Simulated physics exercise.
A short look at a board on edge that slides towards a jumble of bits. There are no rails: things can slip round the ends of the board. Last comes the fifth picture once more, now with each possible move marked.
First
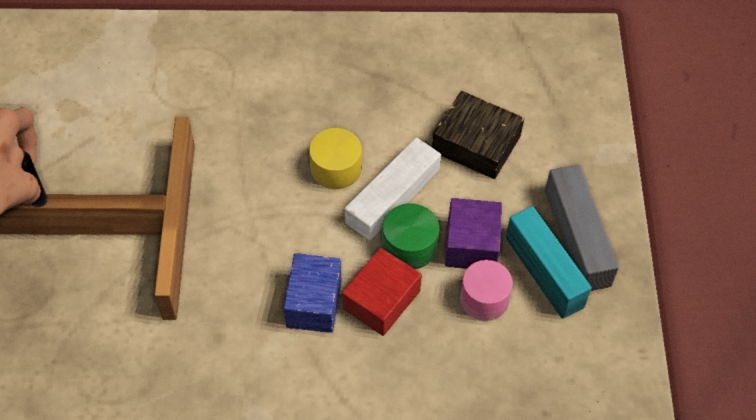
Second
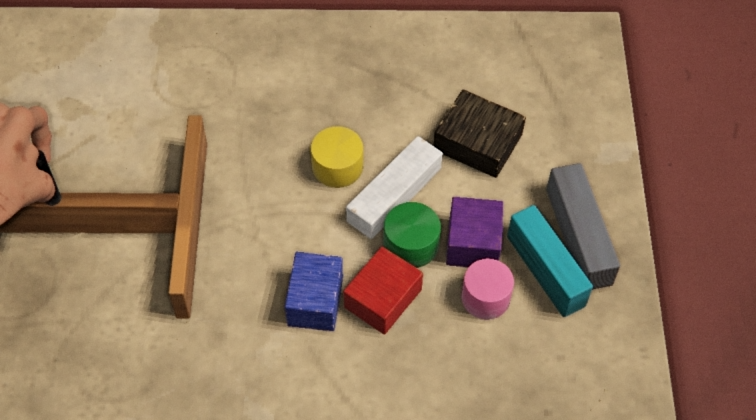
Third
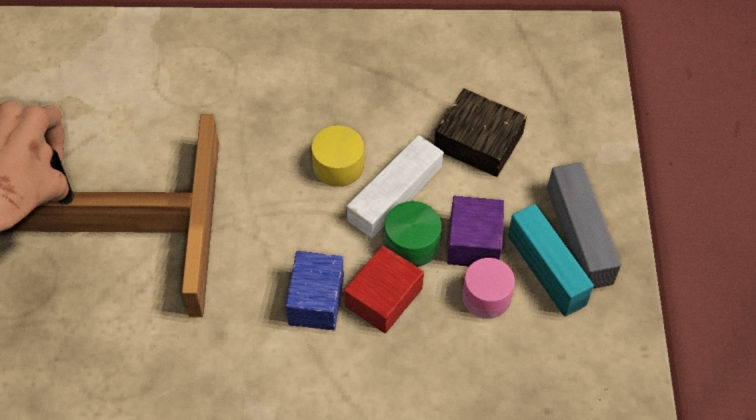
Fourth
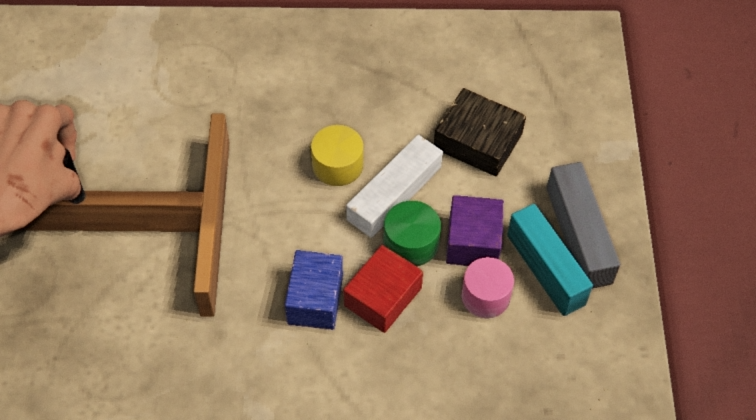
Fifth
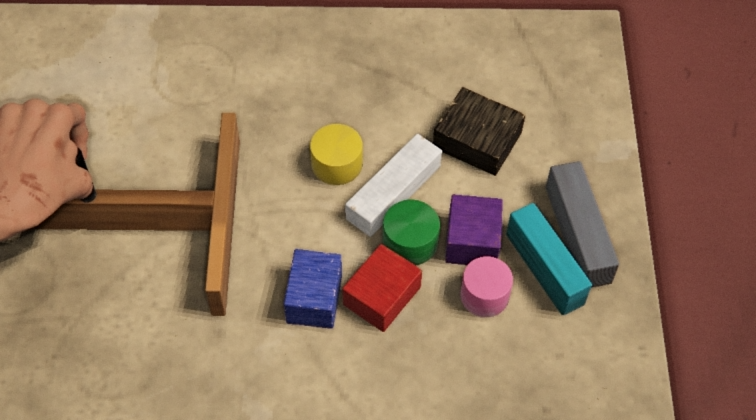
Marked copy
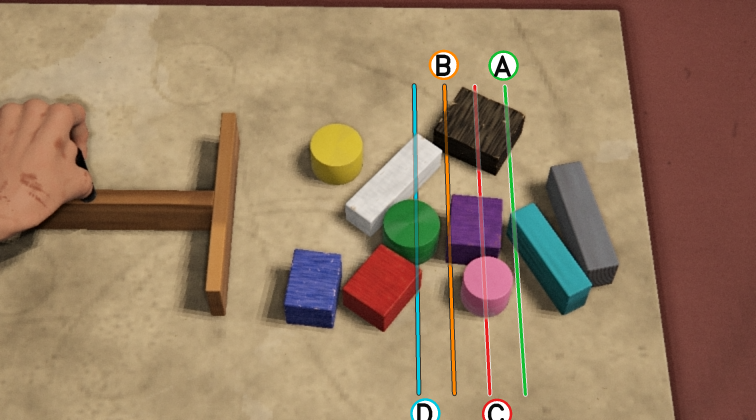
A wooden board on edge, fixed to a long handle and pushed by a hand at the left, slides steadily rightward over a stained, pale tabletop seen from above. To its right lie blue, red and purple blocks, yellow, green and pink tins, white, turquoise and grey bars, and a dark block at the top. The gap narrows while the pieces and view stay essentially still.
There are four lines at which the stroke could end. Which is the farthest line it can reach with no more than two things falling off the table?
Stop at A.
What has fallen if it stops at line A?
The grey stick goes over.
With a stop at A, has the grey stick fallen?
Yes.
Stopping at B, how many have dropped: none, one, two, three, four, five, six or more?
By then, none.
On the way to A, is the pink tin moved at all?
Yes.
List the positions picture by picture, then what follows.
White bar (393, 188); turquoise stick (547, 261); grey stick (580, 227), in the first picture.
Board (186, 200); pink tin (488, 289), in the second picture.
Board (199, 199); red block (385, 289), in the third picture.
Board (210, 198); purple block (475, 232), in the fourth picture.
Board (221, 197); blue block (314, 289); white bar (394, 185); turquoise stick (548, 258), in the fifth picture.
On the marked copy, A at (514, 228); B at (449, 227); C at (482, 228); D at (416, 227).
Taking A. A third of the way, board (328, 198); blue block (358, 289); red block (411, 287).
Two thirds of the way, board (435, 199); grey stick (594, 221); turquoise stick (584, 256).
When it is over, board (513, 200); grey stick over the edge; turquoise stick (651, 242); one fallen.
As for the rest, B is within the limit but short; C is within the limit but short; D is within the limit but short.
